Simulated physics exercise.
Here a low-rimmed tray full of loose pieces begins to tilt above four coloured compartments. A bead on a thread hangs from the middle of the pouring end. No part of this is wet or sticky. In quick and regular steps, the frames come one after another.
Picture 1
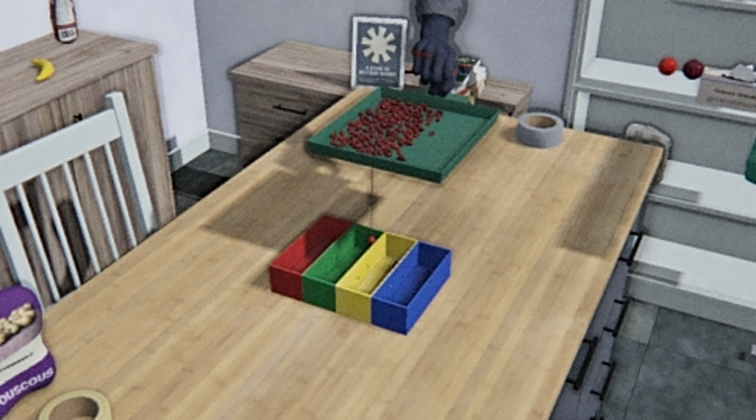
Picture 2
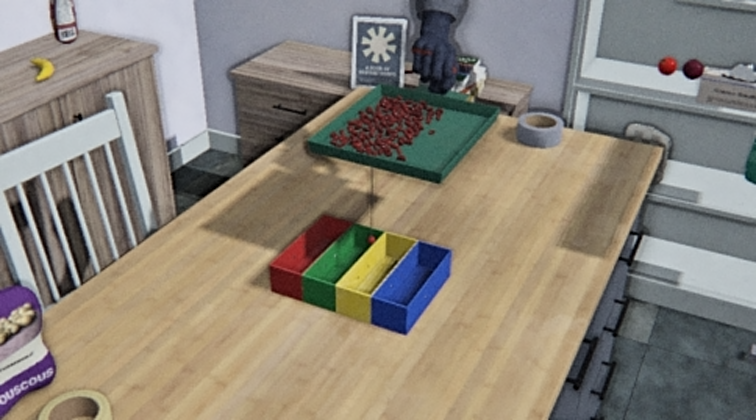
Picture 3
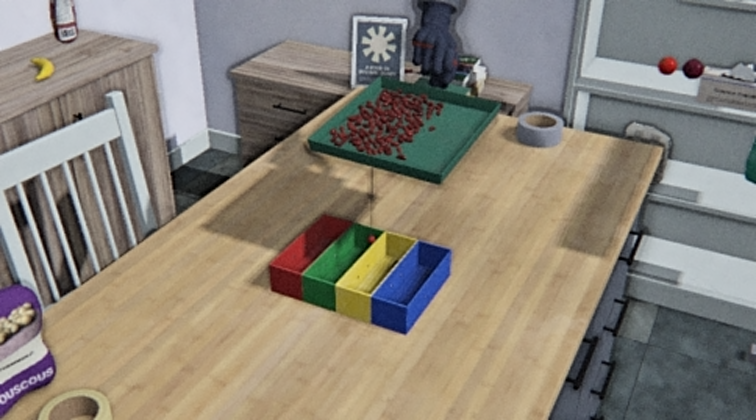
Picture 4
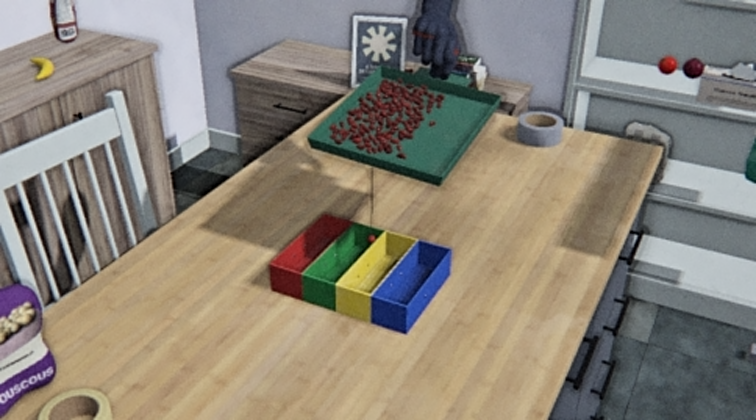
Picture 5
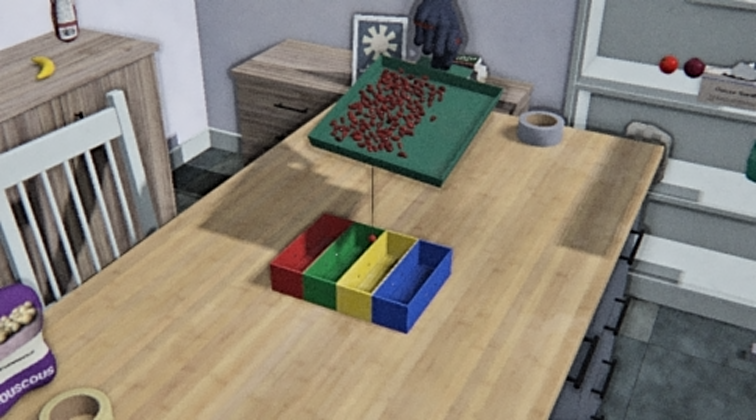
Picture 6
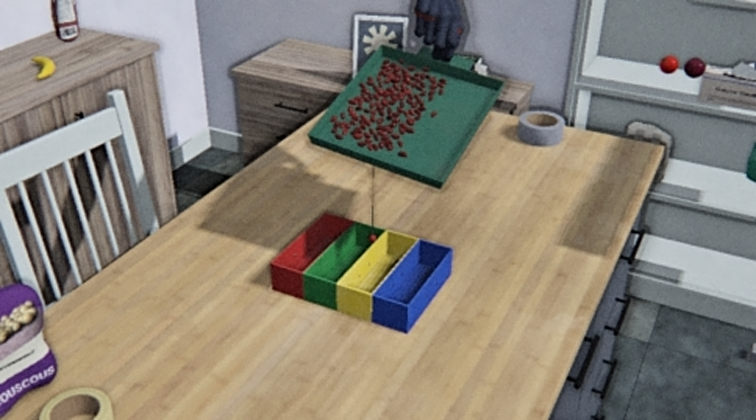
In a room with a wooden table, a dark hand gradually tilting a green tray of red beans above four coloured compartments.
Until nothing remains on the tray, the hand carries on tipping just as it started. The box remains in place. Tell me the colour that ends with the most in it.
That would be blue.
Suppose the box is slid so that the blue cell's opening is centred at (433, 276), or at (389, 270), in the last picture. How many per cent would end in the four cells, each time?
It would be roughly 100 per cent in the first placement and roughly 40 per cent in the second.
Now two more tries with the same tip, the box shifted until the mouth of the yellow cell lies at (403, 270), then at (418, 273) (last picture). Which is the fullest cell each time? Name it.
In the first case it's yellow, in the second it's yellow.
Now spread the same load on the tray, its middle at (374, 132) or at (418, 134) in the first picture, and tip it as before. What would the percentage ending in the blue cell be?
40 % and 60 %.
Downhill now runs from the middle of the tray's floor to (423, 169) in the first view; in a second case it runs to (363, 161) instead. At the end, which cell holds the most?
Try 1 - that blue cell; try 2 - the red cell.
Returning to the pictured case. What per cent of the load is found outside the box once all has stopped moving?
10 per cent.
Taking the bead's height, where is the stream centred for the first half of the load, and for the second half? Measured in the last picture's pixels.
I'd put it at roughly (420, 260), and after that at roughly (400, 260).
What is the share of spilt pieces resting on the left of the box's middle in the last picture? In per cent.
About 20 per cent.
Soon, tray tipped steeply; nearly all on the tray; a stray few falling or outside the box.
A while on, tray tipped past a quarter turn; most on the tray; a small part in the blue cell; a stray few in the yellow cell; a small part falling or outside the box.
Towards the end, tray tipped past a quarter turn; about two thirds in the blue cell; about a quarter in the yellow cell; a small part in the green cell; a small part falling or outside the box.
Finally, tray tipped past a quarter turn; about two thirds in the blue cell; about a quarter in the yellow cell; a small part in the green cell; none in the red cell; a small part outside the box.
